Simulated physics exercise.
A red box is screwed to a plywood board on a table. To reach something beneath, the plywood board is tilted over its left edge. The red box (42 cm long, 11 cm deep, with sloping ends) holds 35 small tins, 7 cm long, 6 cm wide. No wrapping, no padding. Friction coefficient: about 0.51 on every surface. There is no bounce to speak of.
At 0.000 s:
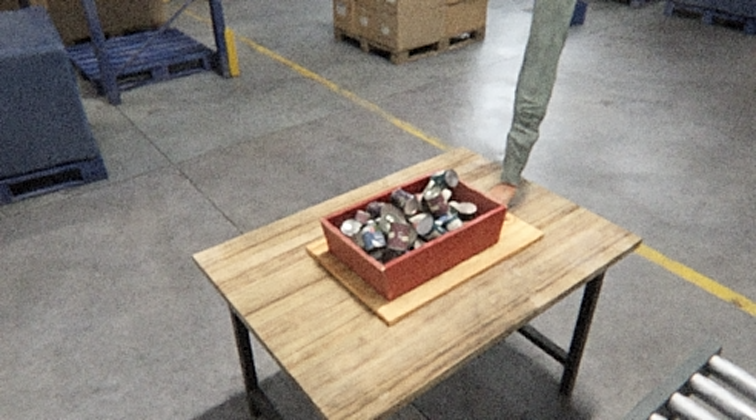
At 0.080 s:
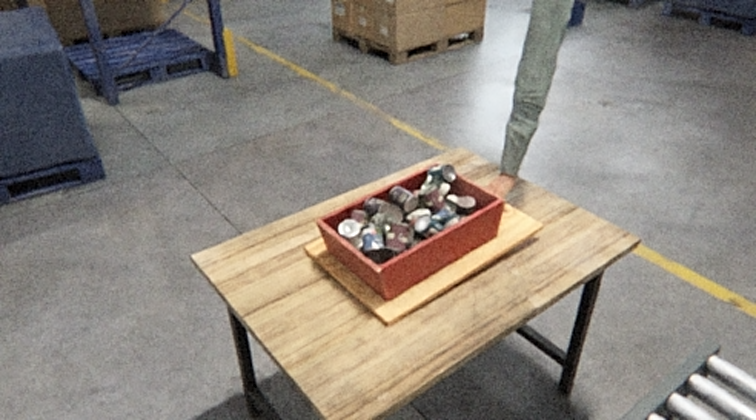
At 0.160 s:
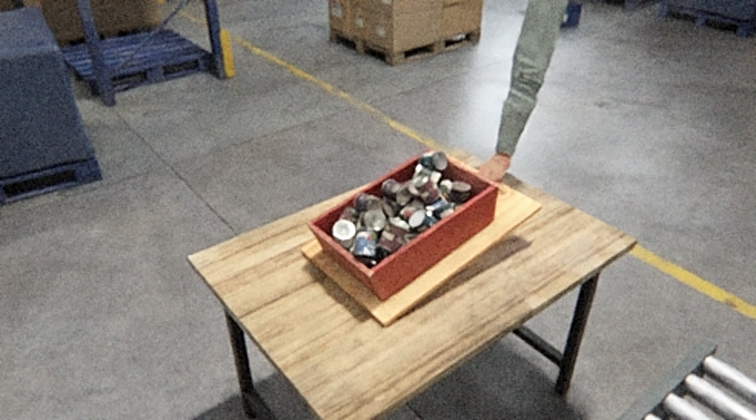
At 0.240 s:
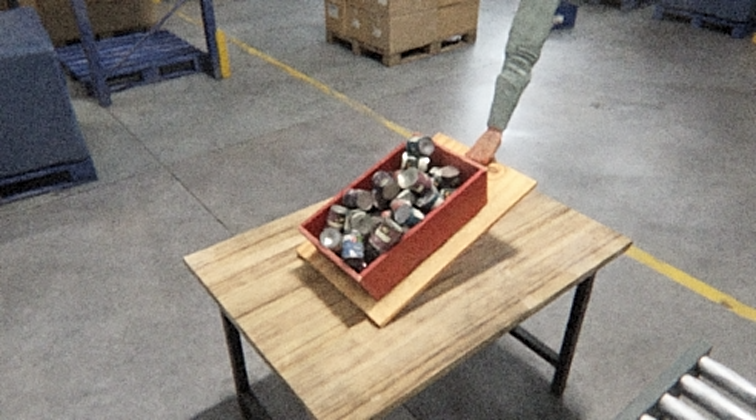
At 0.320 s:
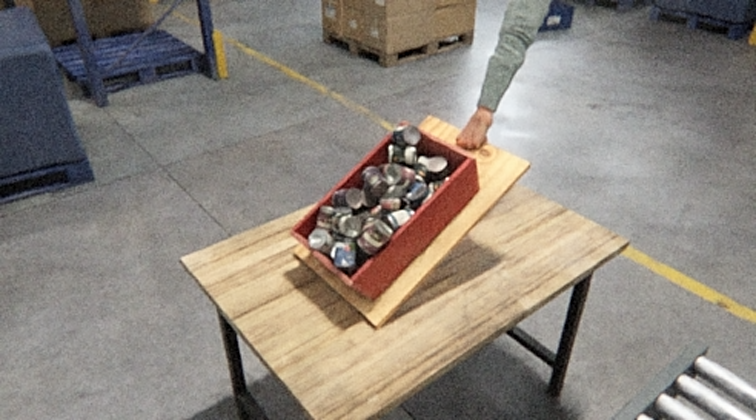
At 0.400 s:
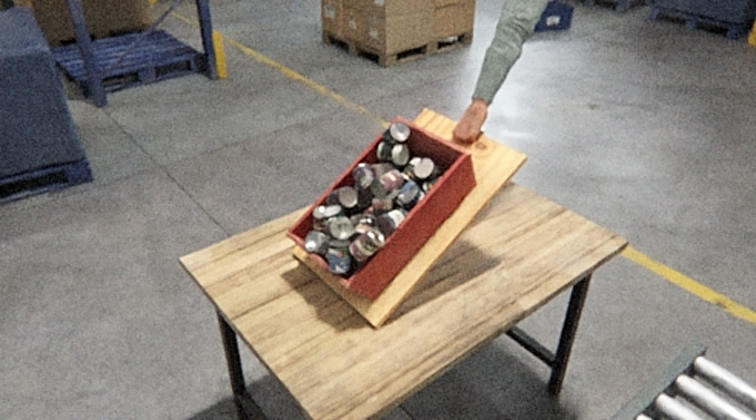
An arm in a grey-green sleeve reaches down to the far right end of a board on a wooden table, seen from above in a warehouse with a concrete floor. A red box full of small tins sits on the plywood, with blue racking, pallets and cartons behind. The hand raises the board's far end, tilting board and box steadily toward the left, while the camera pans slightly.
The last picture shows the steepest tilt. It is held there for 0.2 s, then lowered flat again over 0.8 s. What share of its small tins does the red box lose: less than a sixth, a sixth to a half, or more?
The red box loses under a sixth of its small tins.
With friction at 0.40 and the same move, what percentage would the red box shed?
In that case red box 0 per cent.
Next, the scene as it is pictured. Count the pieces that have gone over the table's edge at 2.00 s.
Some 2 pieces.
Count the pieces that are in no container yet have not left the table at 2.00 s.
Roughly 1.
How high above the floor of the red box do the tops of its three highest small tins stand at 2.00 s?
About 14 cm.
After 0.66 s, tilt 31°; the red box is down by 3 of 35.
After 0.98 s, tilt 17°; the red box is down by 3 of 35.
After 1.42 s, tilt 0°; the red box is down by 3 of 35.
When it is over (at 2.00 s), the red box is down by 3 of 35. Asked share, 3 of 35, 9 per cent.
